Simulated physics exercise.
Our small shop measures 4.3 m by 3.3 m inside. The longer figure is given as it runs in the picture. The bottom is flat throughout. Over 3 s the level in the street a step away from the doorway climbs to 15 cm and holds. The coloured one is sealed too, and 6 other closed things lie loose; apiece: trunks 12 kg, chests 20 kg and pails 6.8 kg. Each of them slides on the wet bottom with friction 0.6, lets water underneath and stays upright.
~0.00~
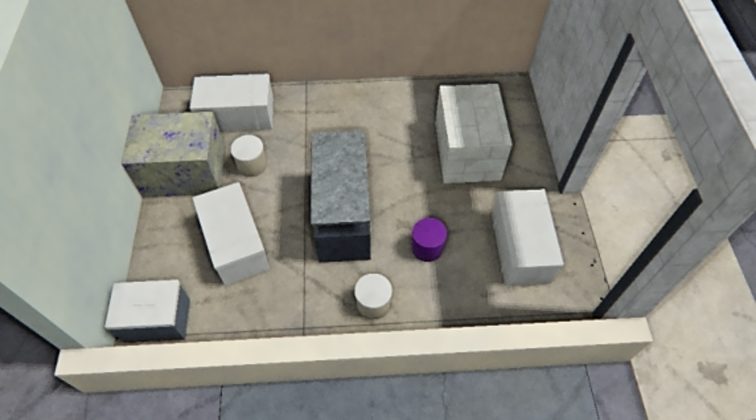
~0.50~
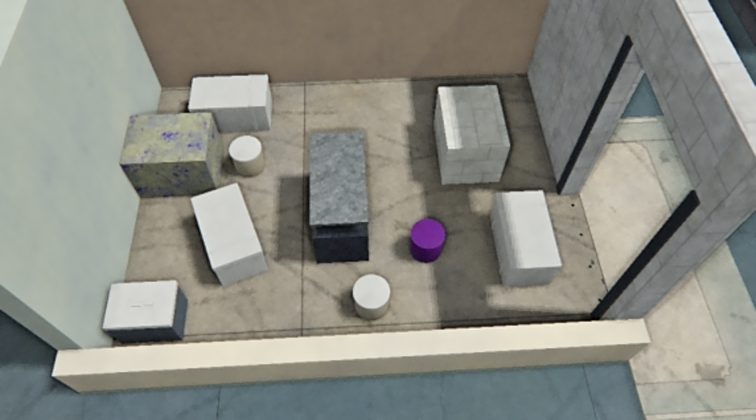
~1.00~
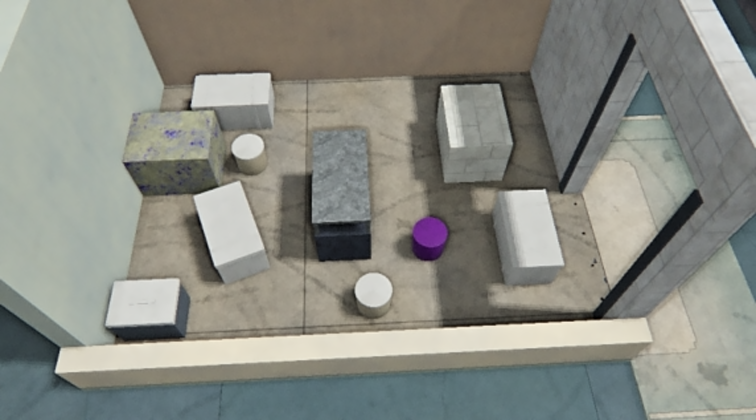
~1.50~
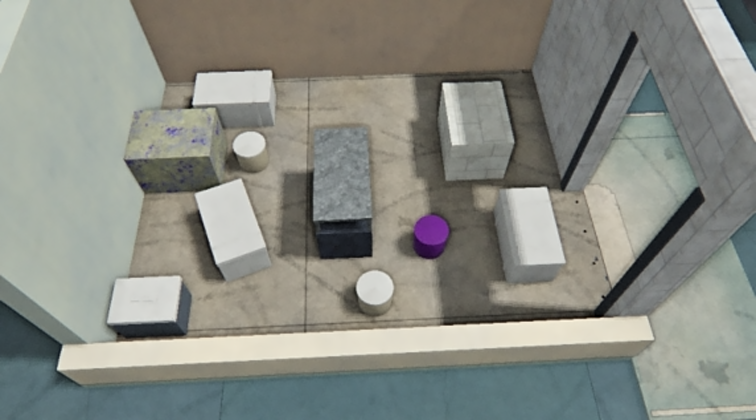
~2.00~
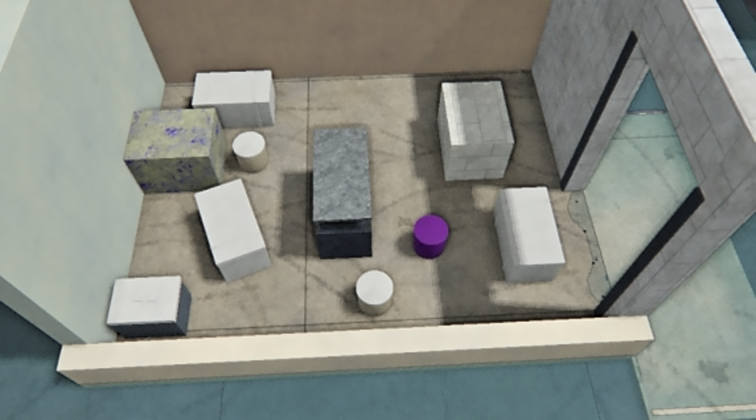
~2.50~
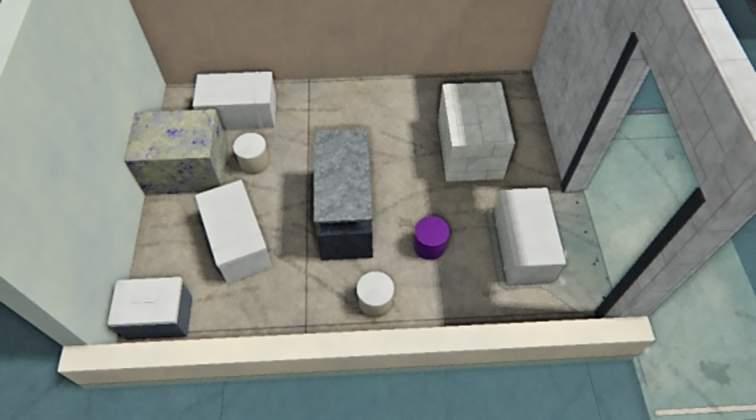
In a small walled room seen from above, pale boxes, a speckled chest, a dark grey block and a few round pails, one purple, sit on a stone floor. Bluish water spreads over the ground outside, then creeps through the opening at right onto the floor's edge, while the objects stay still.
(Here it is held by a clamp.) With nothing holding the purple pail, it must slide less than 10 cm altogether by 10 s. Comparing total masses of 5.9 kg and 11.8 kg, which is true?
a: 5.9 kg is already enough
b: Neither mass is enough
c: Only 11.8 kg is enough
Option c: Only 11.8 kg is enough.
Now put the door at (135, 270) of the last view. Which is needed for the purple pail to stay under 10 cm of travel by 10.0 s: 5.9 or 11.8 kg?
Result: Lighter option suffices.
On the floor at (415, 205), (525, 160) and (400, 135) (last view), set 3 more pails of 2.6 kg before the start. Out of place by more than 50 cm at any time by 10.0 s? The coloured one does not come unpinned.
Answer by position: Outside the range; inside the range; outside the range.
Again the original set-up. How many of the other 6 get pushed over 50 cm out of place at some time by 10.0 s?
Count: 3.
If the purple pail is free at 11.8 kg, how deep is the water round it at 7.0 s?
8 cm, roughly.
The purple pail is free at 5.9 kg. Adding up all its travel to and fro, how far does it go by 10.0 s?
It would cover some 200 cm all told.
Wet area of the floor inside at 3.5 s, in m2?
The covered patch comes to about 2.0 m2.
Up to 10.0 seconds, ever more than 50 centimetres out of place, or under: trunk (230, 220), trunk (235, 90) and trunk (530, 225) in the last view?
First stays inside, then stays inside, then exceeds it.
After 3.5 s the purple pail would be 0 cm from its start with 5.9 kg and 0 cm from its start with 11.8 kg; 0 cm of water round it then.
After 4.5 s the purple pail would be 26 cm from its start with 5.9 kg and 3 cm from its start with 11.8 kg; 5 cm of water round it then.
After 7.0 s the purple pail would be 96 cm from its start with 5.9 kg and 3 cm from its start with 11.8 kg; 8 cm of water round it then.
After 10.0 s the purple pail would be 126 cm from its start with 5.9 kg and 3 cm from its start with 11.8 kg; 10 cm of water round it then.
